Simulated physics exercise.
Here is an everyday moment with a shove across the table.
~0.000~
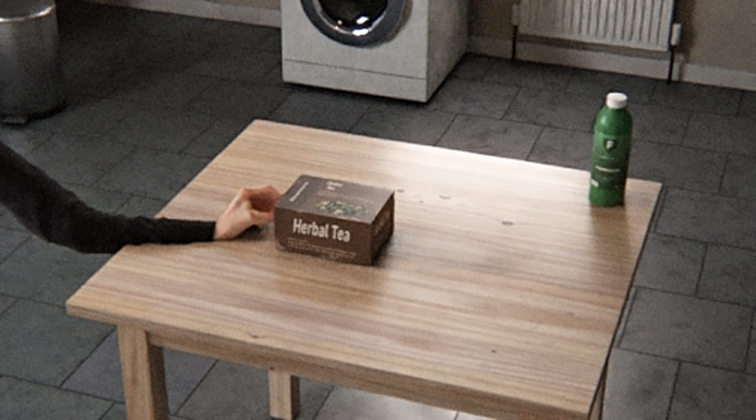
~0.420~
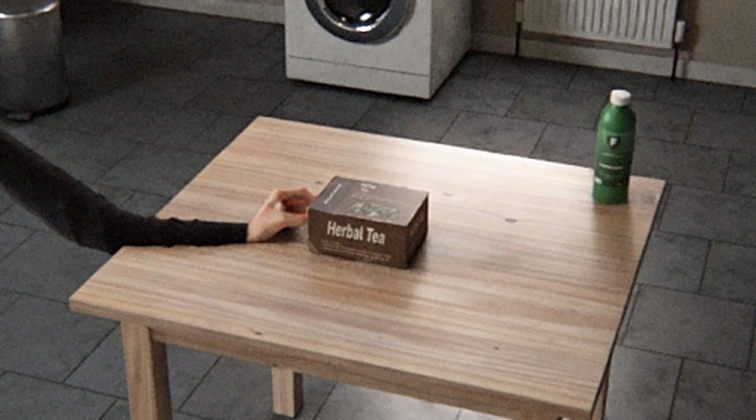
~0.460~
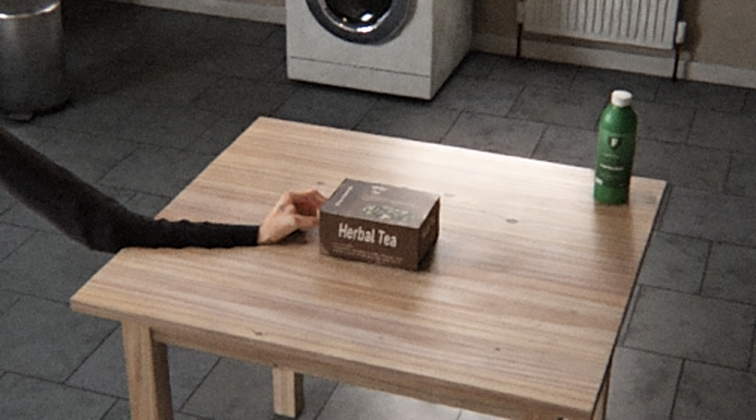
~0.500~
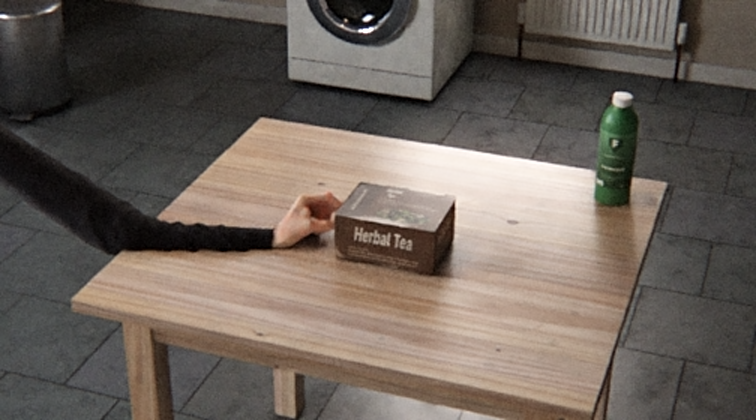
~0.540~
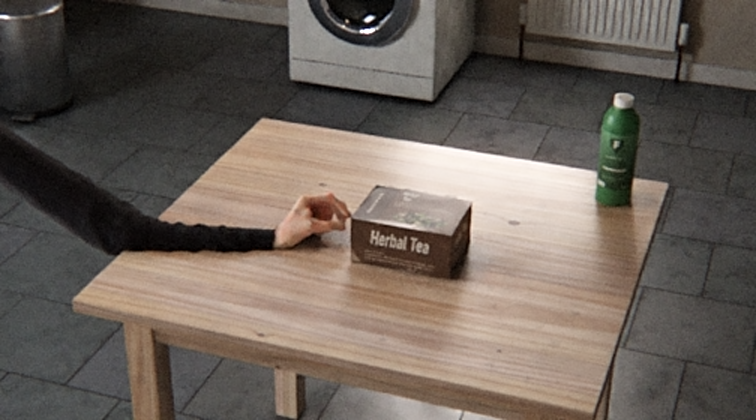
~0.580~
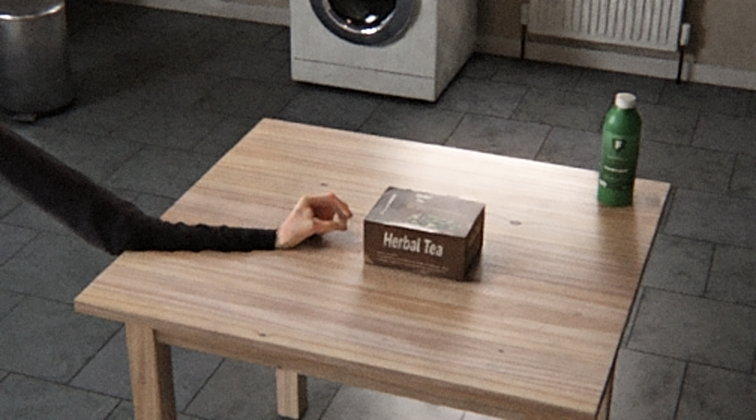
A brown box of herbal tea slides right across a wooden table, pushed by a hand.
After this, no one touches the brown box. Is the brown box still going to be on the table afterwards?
It is held by the table.
Around 0.82 s, brown box displaced a little near (440, 235).
Around 1.06 s, brown box resting near (440, 235).
Finally (1.3 s), moved from the start, brown box. Final places as the last picture's camera would see them, brown box near (440, 235).
